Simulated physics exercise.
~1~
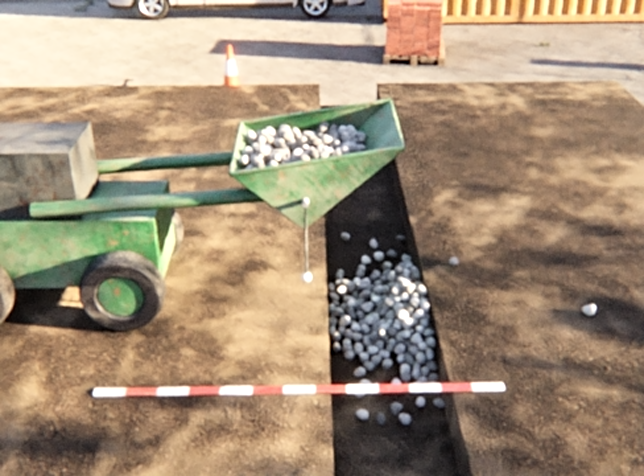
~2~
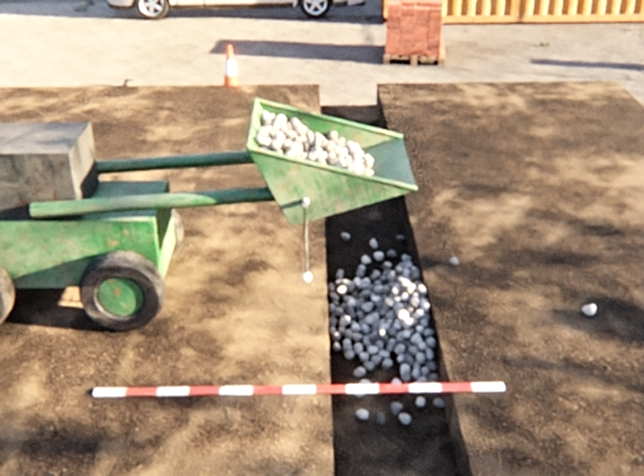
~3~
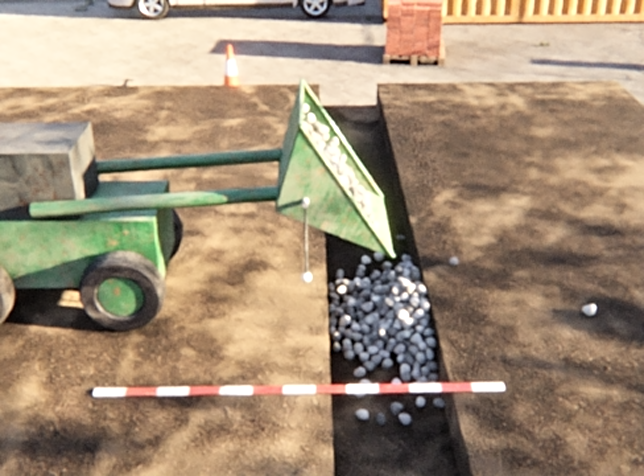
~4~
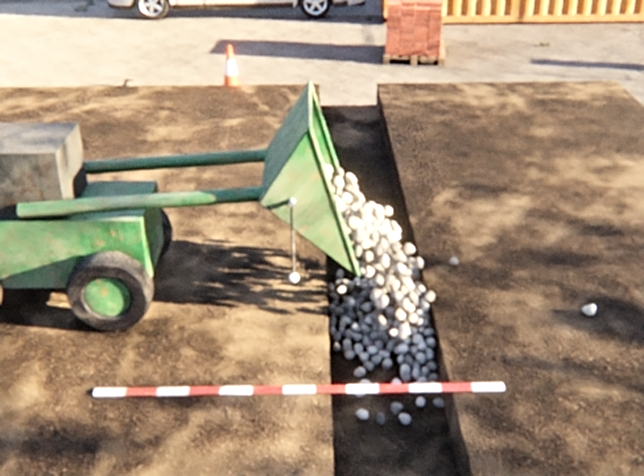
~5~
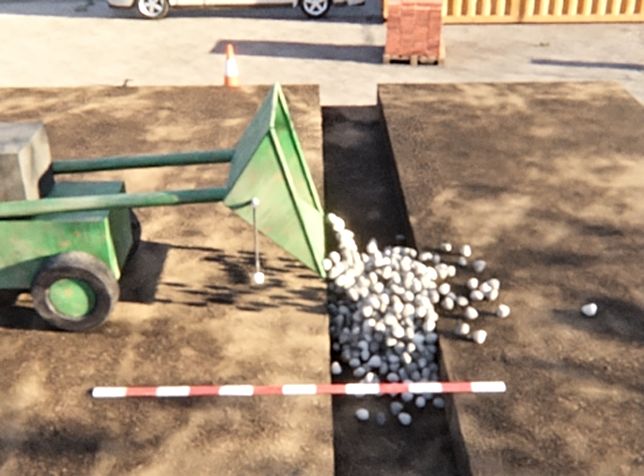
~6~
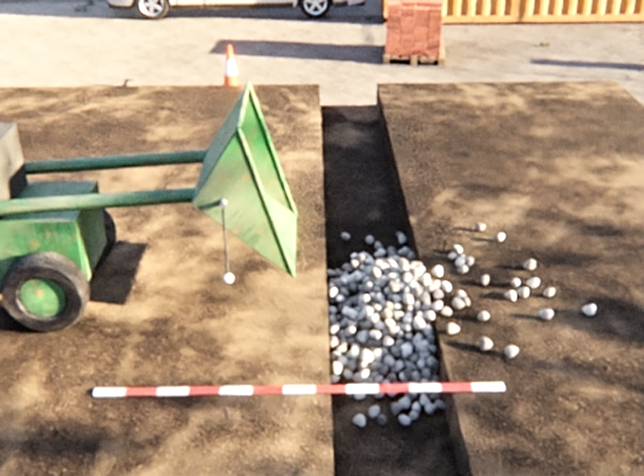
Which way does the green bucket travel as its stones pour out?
It moves to the left, drawing back from the trench along with the loader.
Green loader tipping pale cobbles onto a pile in a trench while backing left, a few stones scattering beyond the far edge.
